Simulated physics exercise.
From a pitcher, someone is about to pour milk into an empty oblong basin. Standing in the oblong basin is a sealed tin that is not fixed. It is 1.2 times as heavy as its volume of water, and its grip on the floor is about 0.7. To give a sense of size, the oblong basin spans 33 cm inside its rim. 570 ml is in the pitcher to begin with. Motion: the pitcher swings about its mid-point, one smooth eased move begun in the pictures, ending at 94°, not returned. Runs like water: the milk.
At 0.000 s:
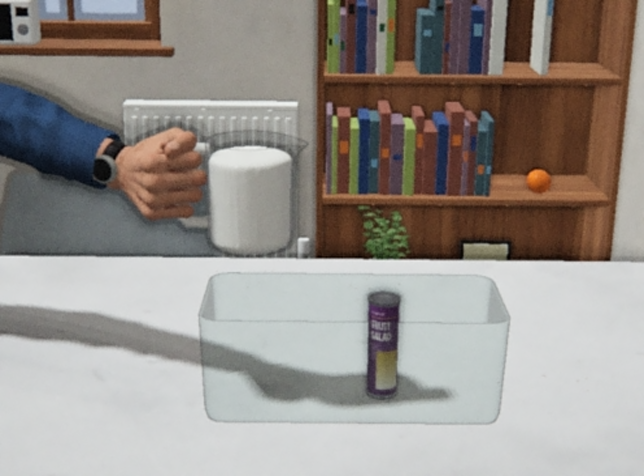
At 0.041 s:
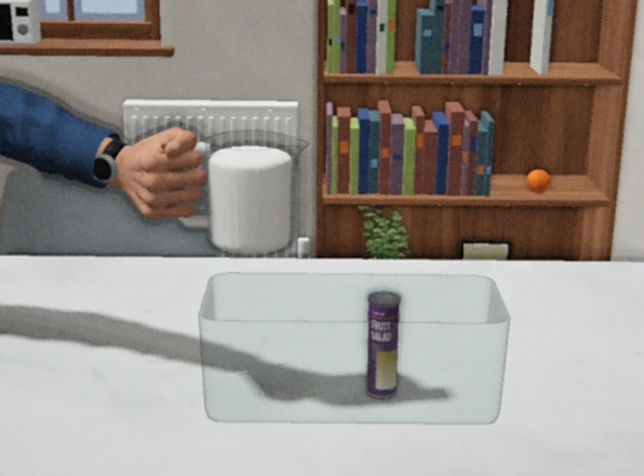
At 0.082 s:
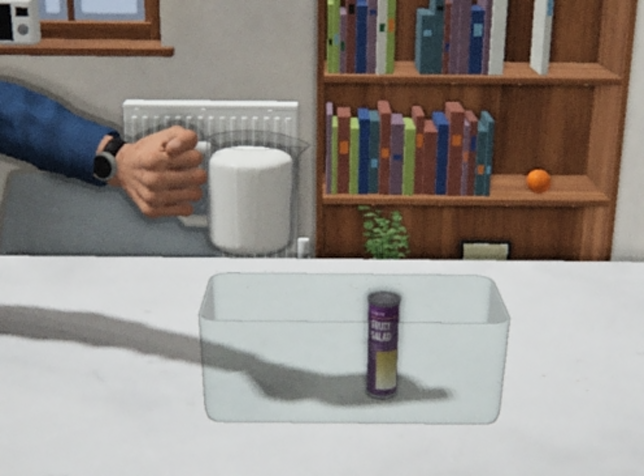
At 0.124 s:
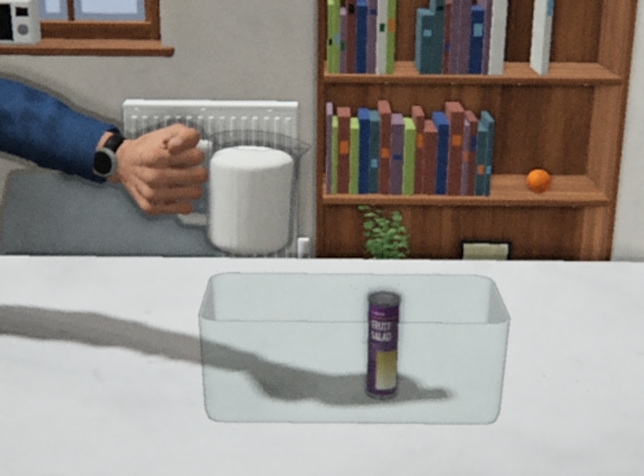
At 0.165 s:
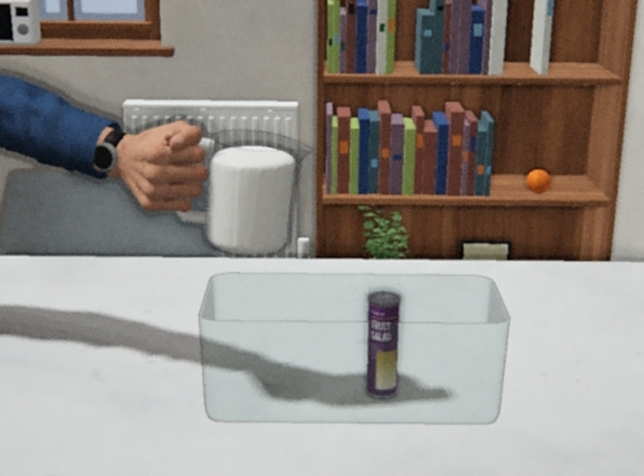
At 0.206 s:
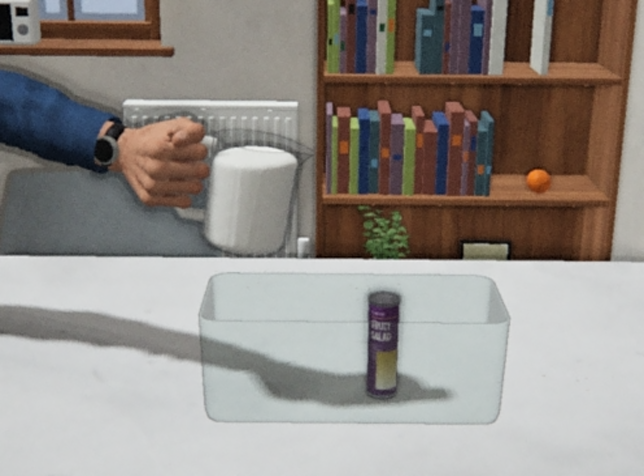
A hand holding a clear pitcher of milk, slowly tilting it slightly to the right beside an empty basin and a purple tin.
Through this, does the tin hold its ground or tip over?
Tipped.
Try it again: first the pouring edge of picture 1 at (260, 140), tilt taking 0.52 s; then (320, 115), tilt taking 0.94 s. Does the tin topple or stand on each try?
First it stays on its base; then it stays on its base.
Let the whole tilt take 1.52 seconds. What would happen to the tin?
After the tilt, the tin is still standing.
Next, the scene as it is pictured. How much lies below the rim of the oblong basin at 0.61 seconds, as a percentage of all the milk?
The basin holds roughly 2 in a hundred parts at that moment.
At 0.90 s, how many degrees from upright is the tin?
The tilt is near 0°.
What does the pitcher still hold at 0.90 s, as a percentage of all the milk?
Near 44 percent, more or less.
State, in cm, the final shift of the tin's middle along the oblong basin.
Net tin displacement: Roughly 6.5 cm.
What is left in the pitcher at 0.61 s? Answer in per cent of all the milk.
About 88 per cent.
Then, 0.61 s in, the tilt is 59° and 88 per cent is still to pour; the tin stands where it began.
Then, 0.90 s in, the tilt is 90° and 45 per cent is still to pour; the tin stands where it began.
Then, 1.21 s in, the tilt is 94° and 12 per cent is still to pour; the tin leans 27°.
Then, 1.55 s in, the tilt is 94° and 3 per cent is still to pour; the tin lies on its side.
Finally, the tin lies on its side.
